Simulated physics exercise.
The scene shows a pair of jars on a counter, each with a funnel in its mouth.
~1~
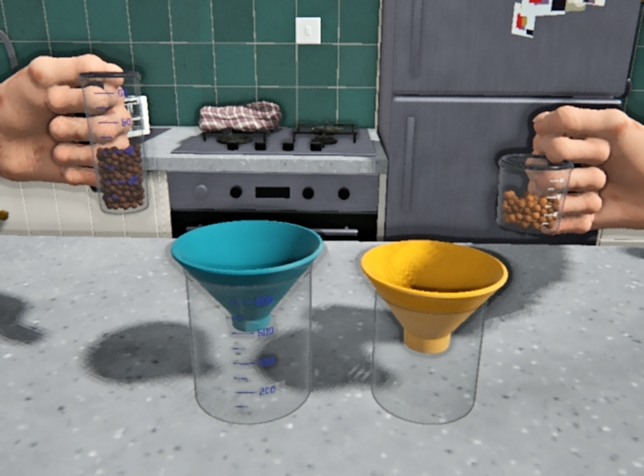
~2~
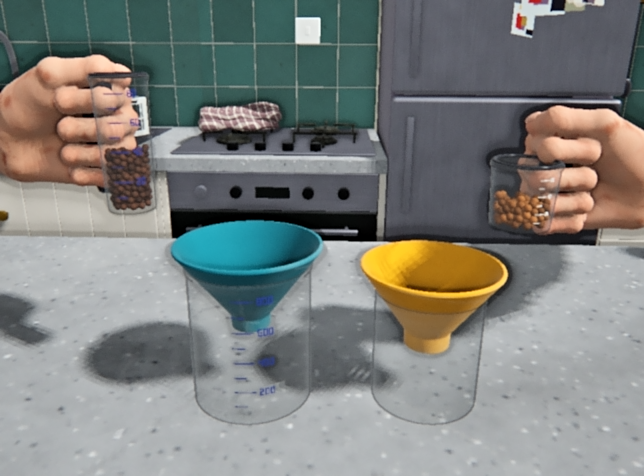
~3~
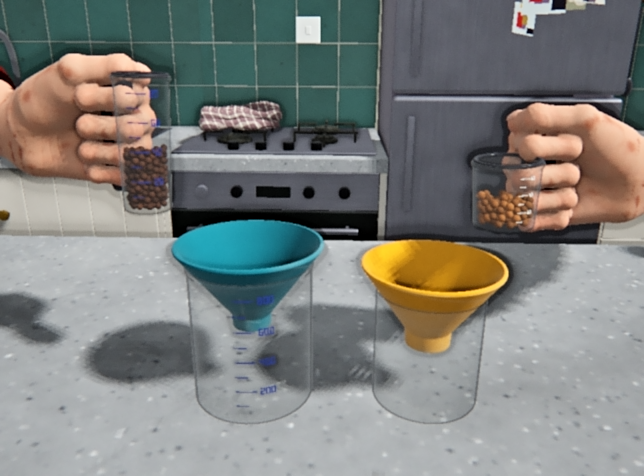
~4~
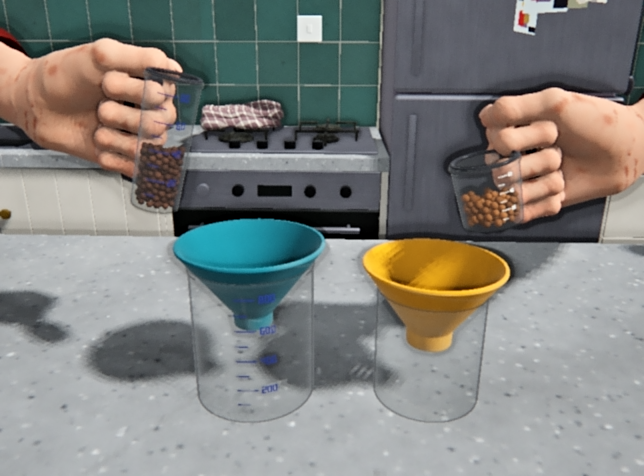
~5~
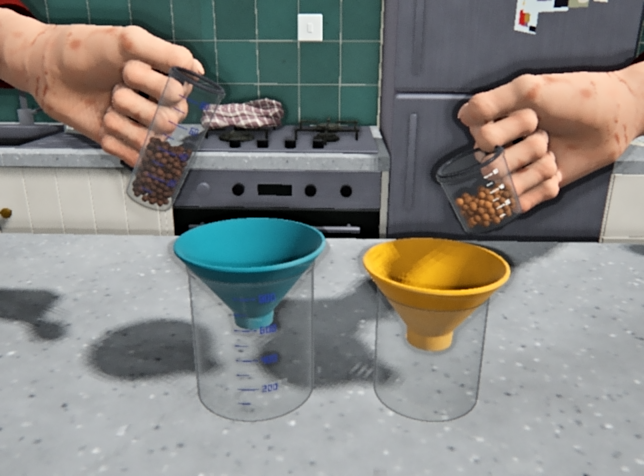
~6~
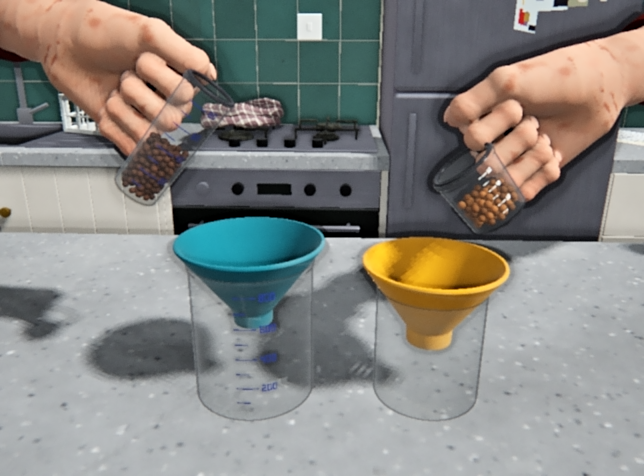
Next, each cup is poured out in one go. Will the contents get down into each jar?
Left funnel: I expect a smooth flow; right funnel: I expect a smooth flow.
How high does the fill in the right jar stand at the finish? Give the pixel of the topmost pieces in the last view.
The topmost pieces come to rest close to (466, 381).
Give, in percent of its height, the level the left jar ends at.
5 per cent or so.
Then, 0.38 s past the last view, left, all still in the cup; right, all still in the cup.
Then, 0.79 s past the last view, left, all still in the cup; right, nearly all still in the cup, a stray few in or over the funnel.
Then, 1.28 s past the last view, left, about a third still in the cup, about half in or over the funnel, about a quarter down in the jar; right, about a quarter in or over the funnel, most down in the jar.
Finally, left, all down in the jar; right, all down in the jar.
